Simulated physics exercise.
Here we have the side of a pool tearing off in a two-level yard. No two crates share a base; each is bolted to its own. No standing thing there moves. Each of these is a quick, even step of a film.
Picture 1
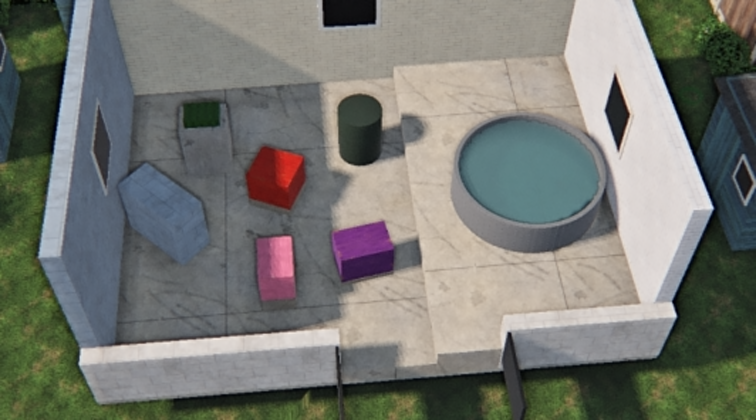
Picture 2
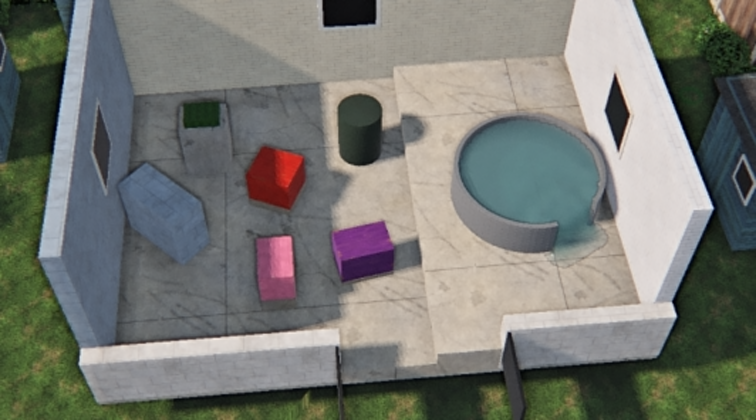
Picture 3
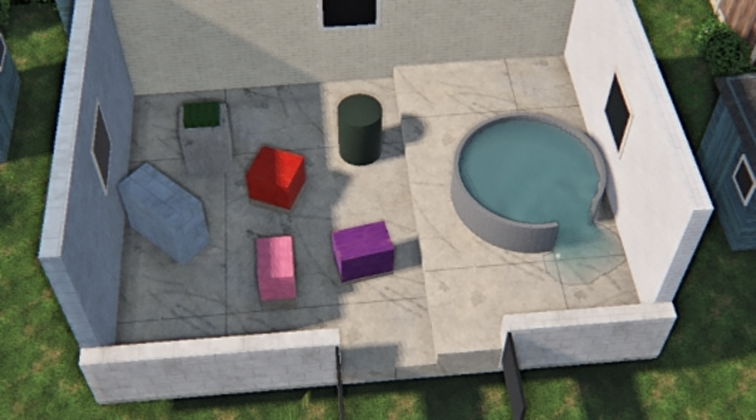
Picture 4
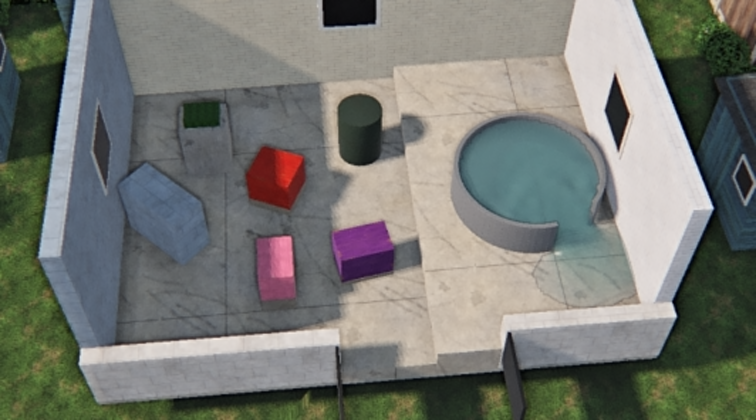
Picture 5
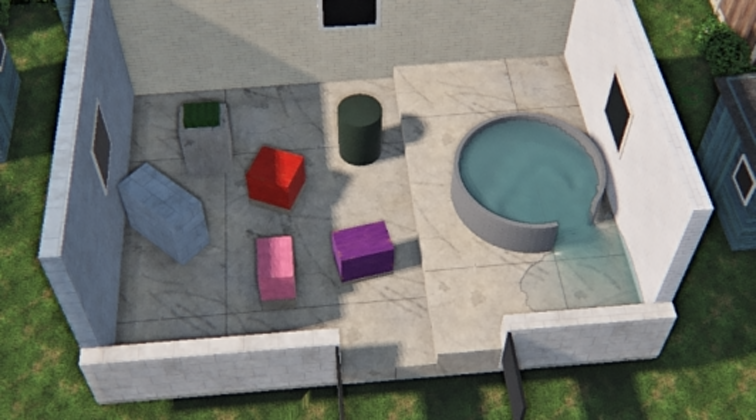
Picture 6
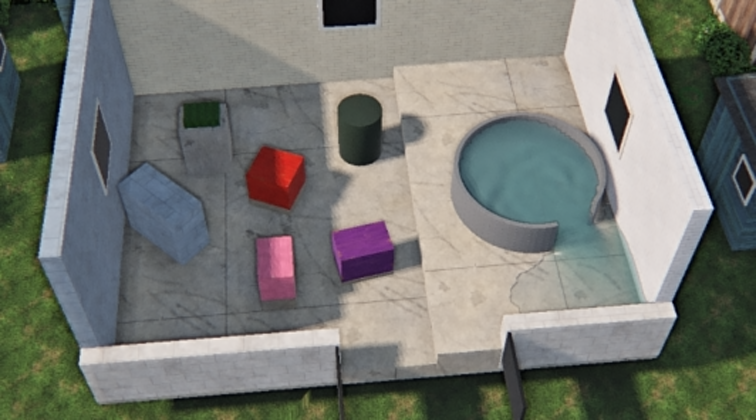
A round pool's lower right side opens, and water spreads across the pale paving.
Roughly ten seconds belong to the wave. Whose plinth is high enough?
At the end, the red crate is going to stay free of water; the purple crate is going to get water on it; the pink crate is going to stay free of water.
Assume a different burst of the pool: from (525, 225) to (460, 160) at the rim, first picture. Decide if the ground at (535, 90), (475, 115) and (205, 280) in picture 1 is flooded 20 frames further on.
Point by point: Unwetted, unwetted, drenched.
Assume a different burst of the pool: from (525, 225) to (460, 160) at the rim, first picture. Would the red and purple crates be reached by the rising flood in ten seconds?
Taking them in turn, the red one is swamped, and the purple one is swamped.
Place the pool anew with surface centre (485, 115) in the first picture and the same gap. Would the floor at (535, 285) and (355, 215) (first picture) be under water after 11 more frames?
The first is wetted, and then the second is not reached.
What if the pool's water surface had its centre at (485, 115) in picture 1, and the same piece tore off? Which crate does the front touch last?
I'd go with the crate marked red.
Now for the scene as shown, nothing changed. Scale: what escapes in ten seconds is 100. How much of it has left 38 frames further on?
My guess would be around 60 percent.
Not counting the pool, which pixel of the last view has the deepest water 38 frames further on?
Deepest point: About (598, 324).
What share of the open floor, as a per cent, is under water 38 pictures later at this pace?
60 %, roughly.
A moment on, water covers 5 % of the floor; the red crate not reached, the purple crate not reached, the pink crate not reached.
Next, water covers 20 % of the floor; the red crate not reached, the purple crate water round its plinth, the pink crate not reached.
Then, water covers 35 % of the floor; the red crate not reached, the purple crate water round its plinth, the pink crate water round its plinth.
Later, water covers 60 % of the floor; the red crate water round its plinth, the purple crate water round its plinth, the pink crate water round its plinth.
In the end, water covers 85 % of the floor; the red crate stayed above the water, the purple crate was topped, the pink crate stayed above the water.
